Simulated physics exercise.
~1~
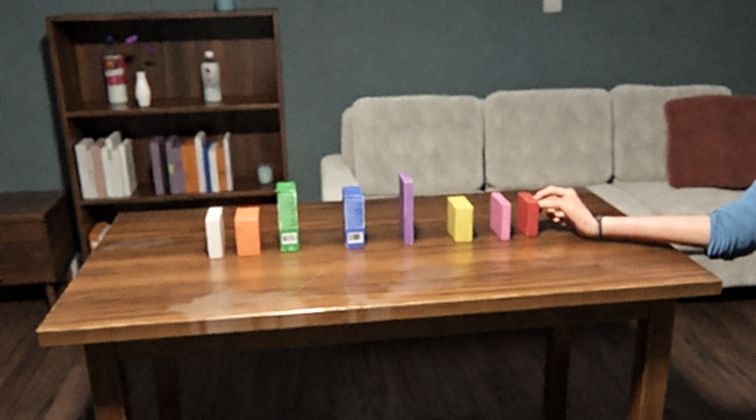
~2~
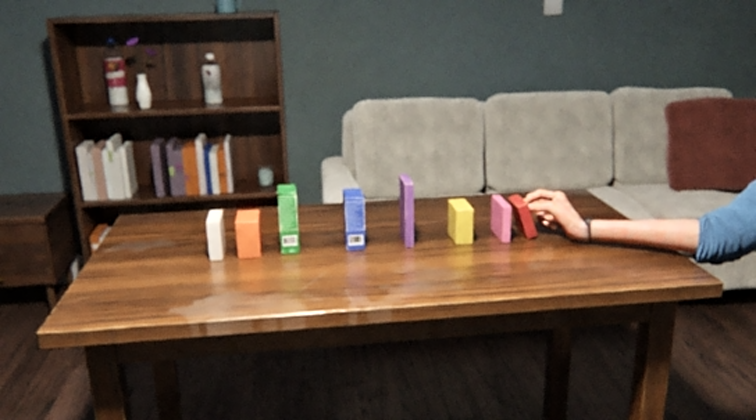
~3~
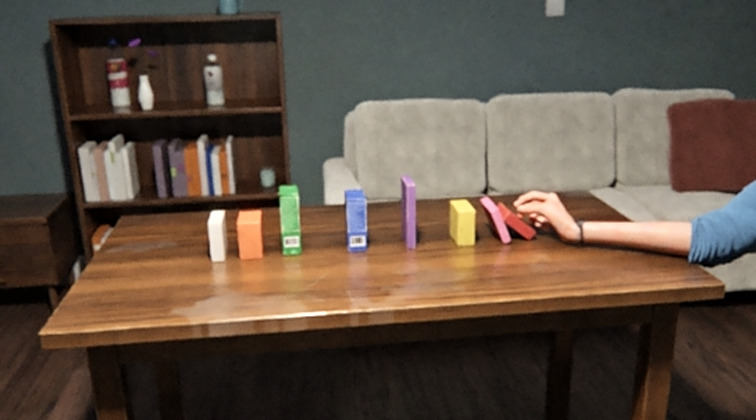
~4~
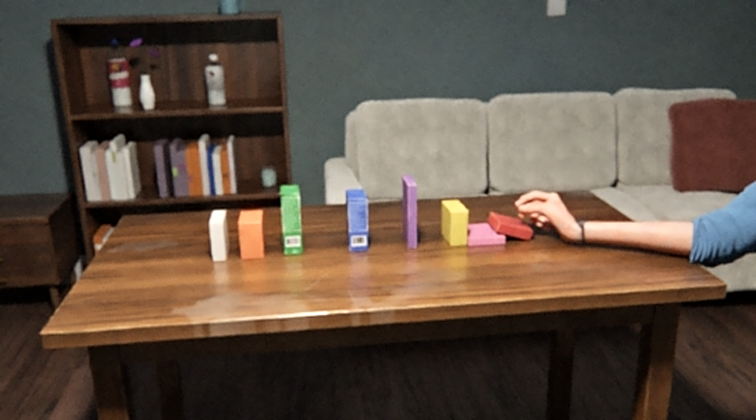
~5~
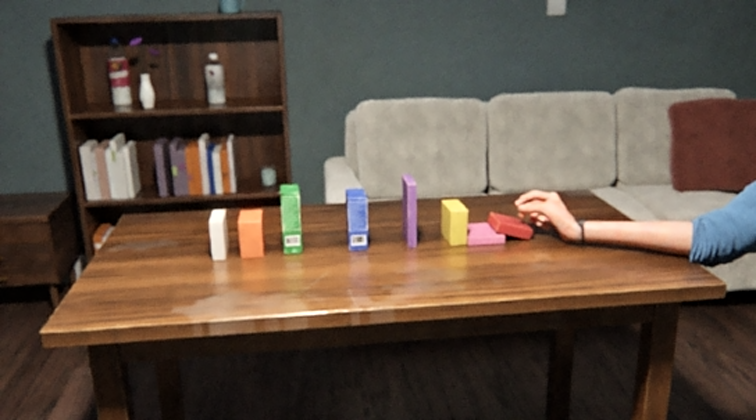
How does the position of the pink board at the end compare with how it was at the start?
At the start the pink board stands upright between the yellow and red blocks. At the end it lies on its side on the table.
On a wooden table, a hand tips the red block, toppling the pink board beside it.
